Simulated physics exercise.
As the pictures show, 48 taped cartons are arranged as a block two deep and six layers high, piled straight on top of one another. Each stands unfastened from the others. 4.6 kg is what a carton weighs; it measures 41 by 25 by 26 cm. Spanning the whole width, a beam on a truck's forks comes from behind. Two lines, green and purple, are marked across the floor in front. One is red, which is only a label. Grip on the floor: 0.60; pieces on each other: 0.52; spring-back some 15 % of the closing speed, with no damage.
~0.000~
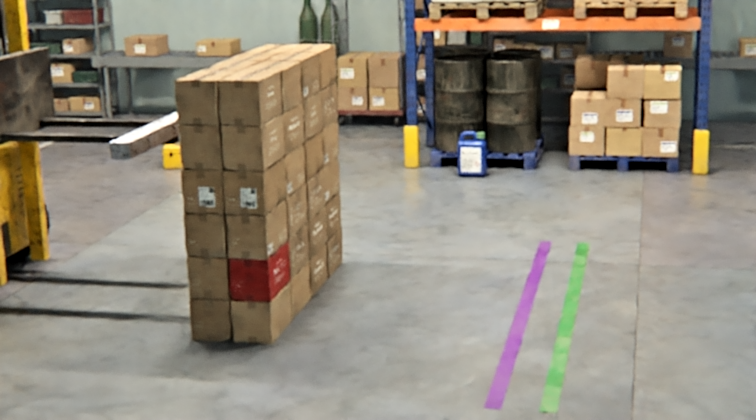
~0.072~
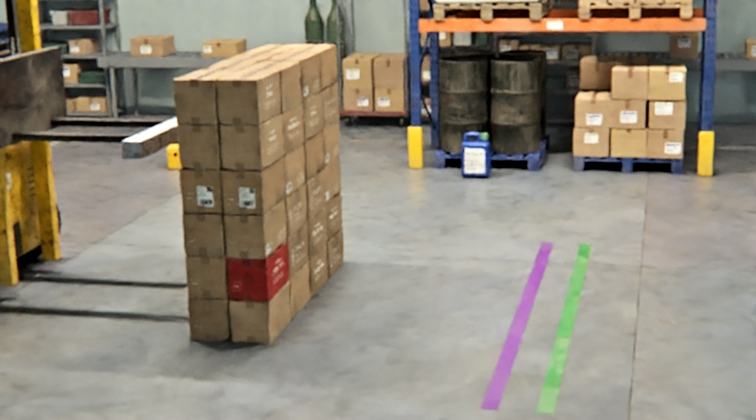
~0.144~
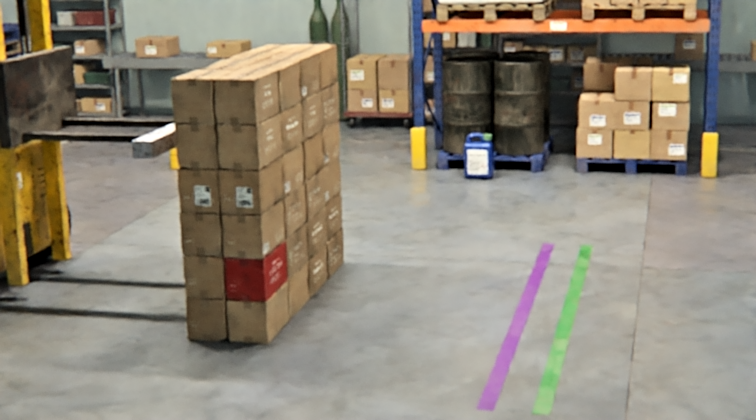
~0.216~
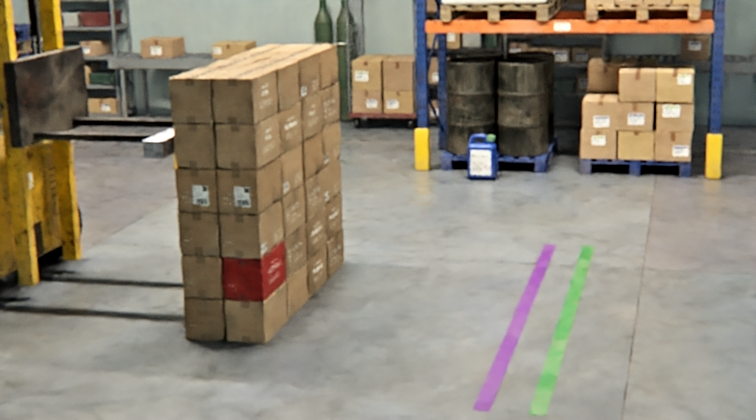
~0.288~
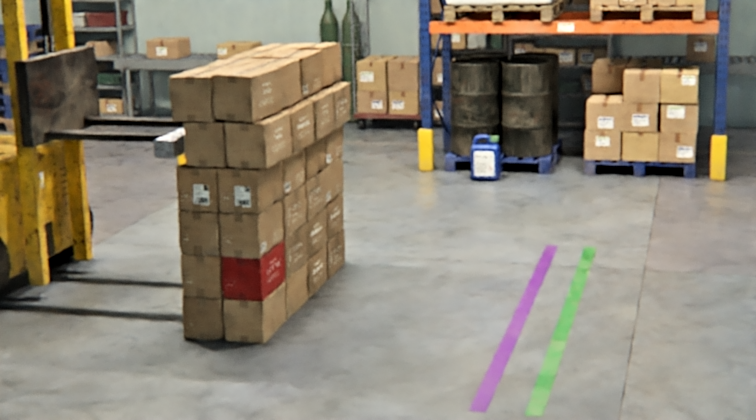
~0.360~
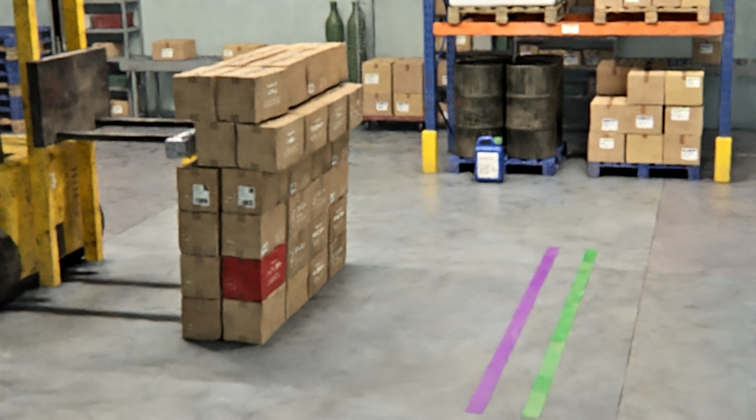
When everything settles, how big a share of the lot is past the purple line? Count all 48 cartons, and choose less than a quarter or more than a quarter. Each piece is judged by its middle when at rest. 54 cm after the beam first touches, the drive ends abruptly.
The share is fewer than one in four.
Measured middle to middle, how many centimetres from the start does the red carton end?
Displacement of red: 60 cm.
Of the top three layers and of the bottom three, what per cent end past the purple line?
Top 30 per cent versus bottom 0 per cent.
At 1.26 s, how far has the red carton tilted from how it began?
At that moment, roughly 100 degrees.
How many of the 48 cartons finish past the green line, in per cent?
Near 10 per cent.
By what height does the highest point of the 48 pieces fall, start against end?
Drop: Around 10 cm.
By 0.56 s, none of the 48 cartons past the purple line, 32 disturbed; red carton tilted 16°.
By 0.84 s, none of the 48 cartons past the purple line, 32 disturbed; red carton tilted 44°.
By 1.26 s, 4 of the 48 cartons past the purple line; red carton on its side.
When it is over (3.1 s), 7 of the 48 cartons past the purple line; red carton on its side. That is 15 per cent. In pixels of the last frame, middles, red carton near (340, 319).
